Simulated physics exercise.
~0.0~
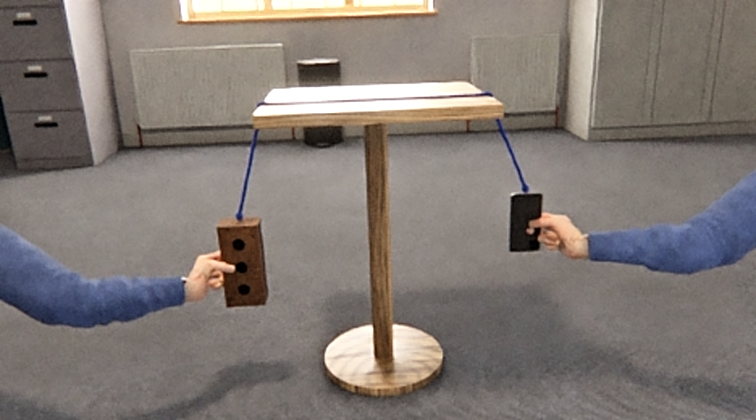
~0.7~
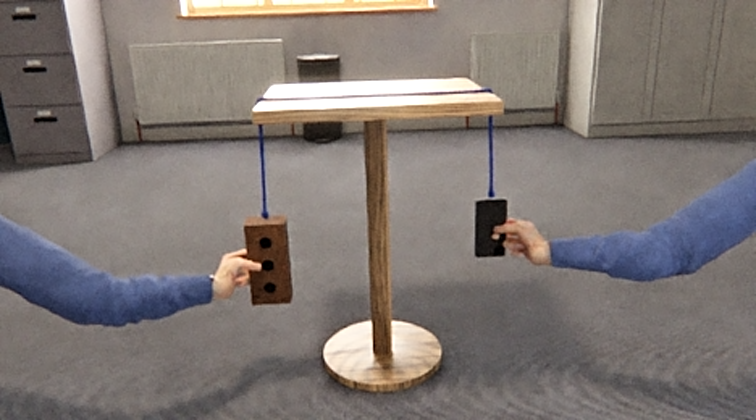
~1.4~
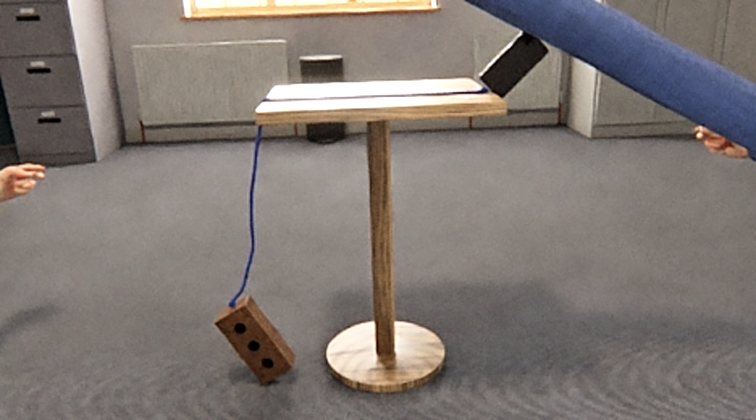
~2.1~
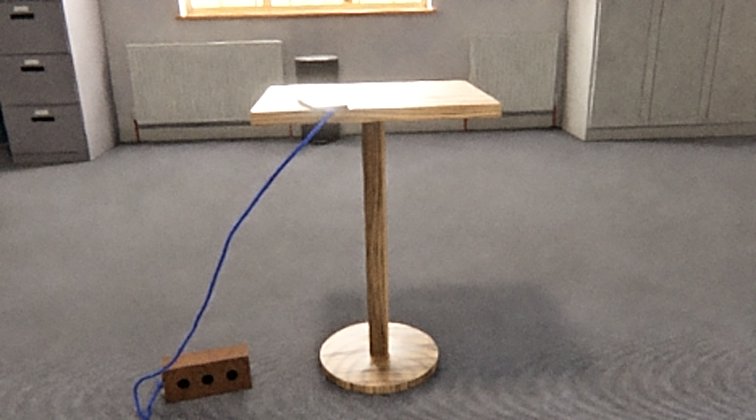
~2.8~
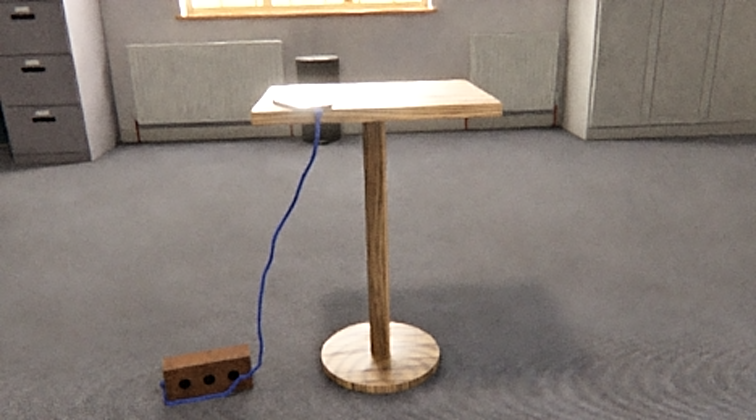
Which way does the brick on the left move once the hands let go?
The brick moves down, ending on the floor to the left of the stand.
